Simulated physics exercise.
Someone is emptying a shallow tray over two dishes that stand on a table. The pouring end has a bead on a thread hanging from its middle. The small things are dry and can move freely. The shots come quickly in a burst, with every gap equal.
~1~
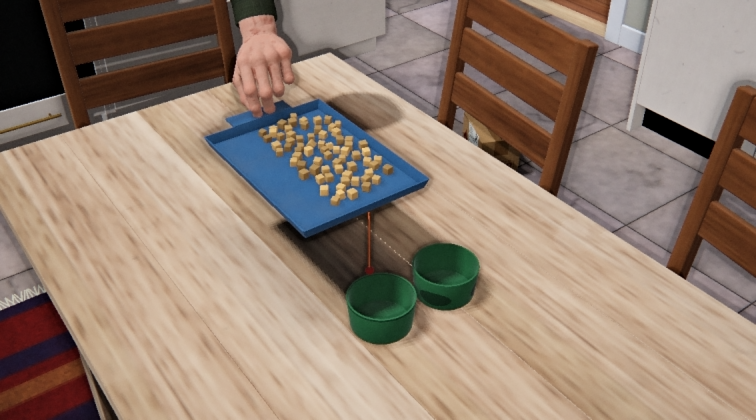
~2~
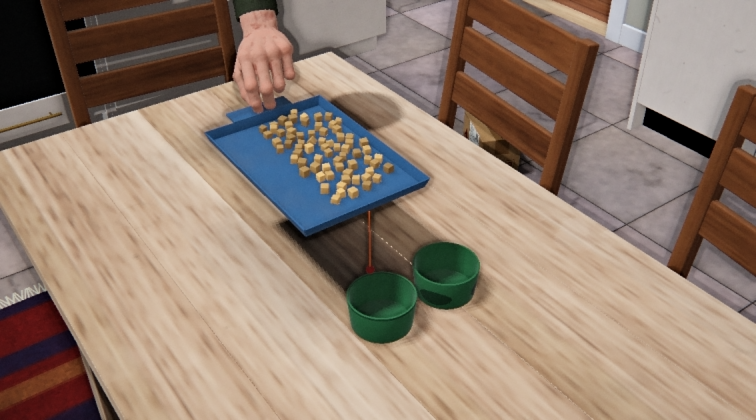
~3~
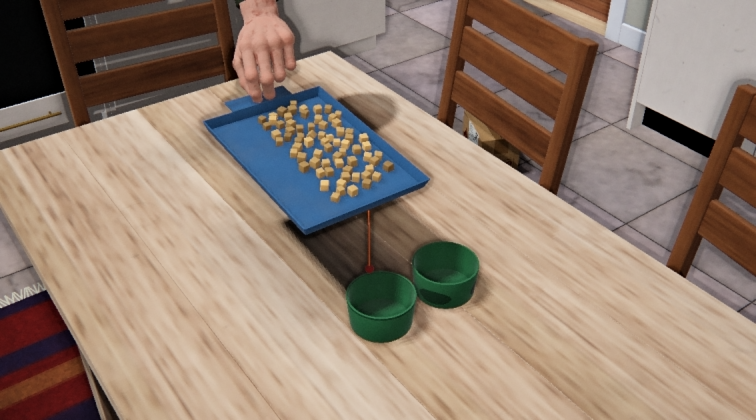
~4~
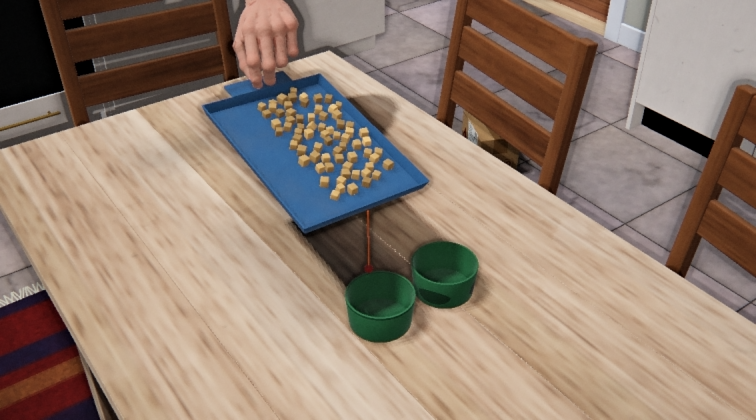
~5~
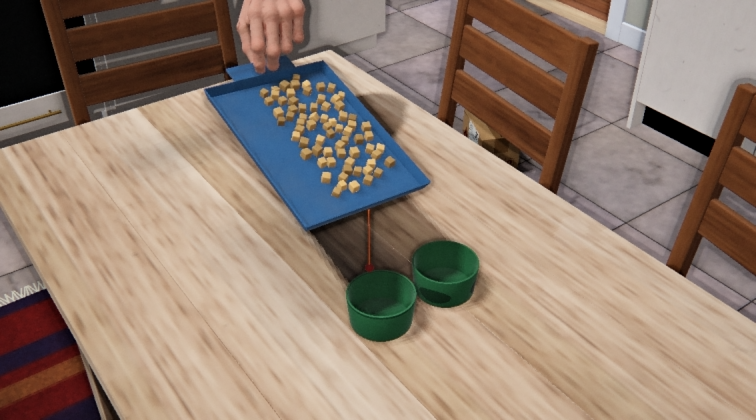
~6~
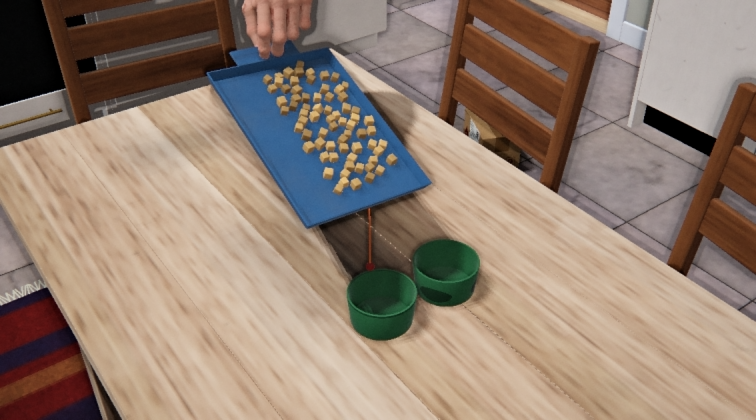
On a wooden dining table, a hand gradually tilting a blue tray of small pale cubes beside two empty green dishes.
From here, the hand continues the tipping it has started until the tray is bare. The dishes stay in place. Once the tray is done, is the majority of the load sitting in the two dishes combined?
Yes, the majority is there.
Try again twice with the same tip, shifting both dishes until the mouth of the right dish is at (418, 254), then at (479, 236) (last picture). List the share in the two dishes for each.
I'd expect some 40 percent, and then some 50 percent.
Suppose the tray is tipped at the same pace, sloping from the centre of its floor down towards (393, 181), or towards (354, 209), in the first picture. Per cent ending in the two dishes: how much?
The first comes to 30 %, while the second comes to 40 %.
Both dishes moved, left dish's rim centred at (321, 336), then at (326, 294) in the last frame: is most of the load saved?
Result, first setup: A minority share; second setup: A minority share.
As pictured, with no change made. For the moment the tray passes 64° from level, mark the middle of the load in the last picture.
The load is centred near (394, 178).
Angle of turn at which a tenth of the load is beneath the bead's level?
It is at around 75 degrees.
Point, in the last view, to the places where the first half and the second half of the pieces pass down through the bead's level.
Roughly at (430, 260) first, and then at (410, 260).
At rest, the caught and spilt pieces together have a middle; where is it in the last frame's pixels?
The centre comes to rest near (432, 291).
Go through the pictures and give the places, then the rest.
The first frame shows corners of the pouring end (305, 228) and (424, 178), level; middle of the load (325, 151), small wooden cubes; left dish (402, 327); right dish (466, 293); bead on its thread (370, 270).
The second frame shows corners of the pouring end (306, 227) and (425, 178), level; middle of the load (326, 148).
The third frame shows corners of the pouring end (306, 225) and (424, 178), tipped barely, lowest at the right corner; middle of the load (325, 142).
The fourth frame shows corners of the pouring end (306, 224) and (424, 180), tipped a little, lowest at the right corner; middle of the load (325, 135).
The fifth frame shows corners of the pouring end (308, 223) and (426, 180), tipped clearly, lowest at the right corner; middle of the load (328, 127).
The sixth frame shows corners of the pouring end (309, 221) and (427, 181), tipped clearly, lowest at the right corner; middle of the load (331, 120); left dish (402, 323); right dish (467, 289).
Just after the last frame, tray tipped steeply; the larger part on the tray; just a few in the right dish; about a tenth in the air.
A moment on, tray tipped past a quarter turn; about a tenth on the tray; roughly a quarter in the left dish; roughly a third in the right dish; about a tenth outside both; roughly a quarter in the air.
Further on, tray tipped past a quarter turn; roughly a third in the left dish; roughly half in the right dish; roughly a quarter outside both.
When it is over, tray tipped past a quarter turn; roughly a third in the left dish; roughly half in the right dish; roughly a quarter outside both.
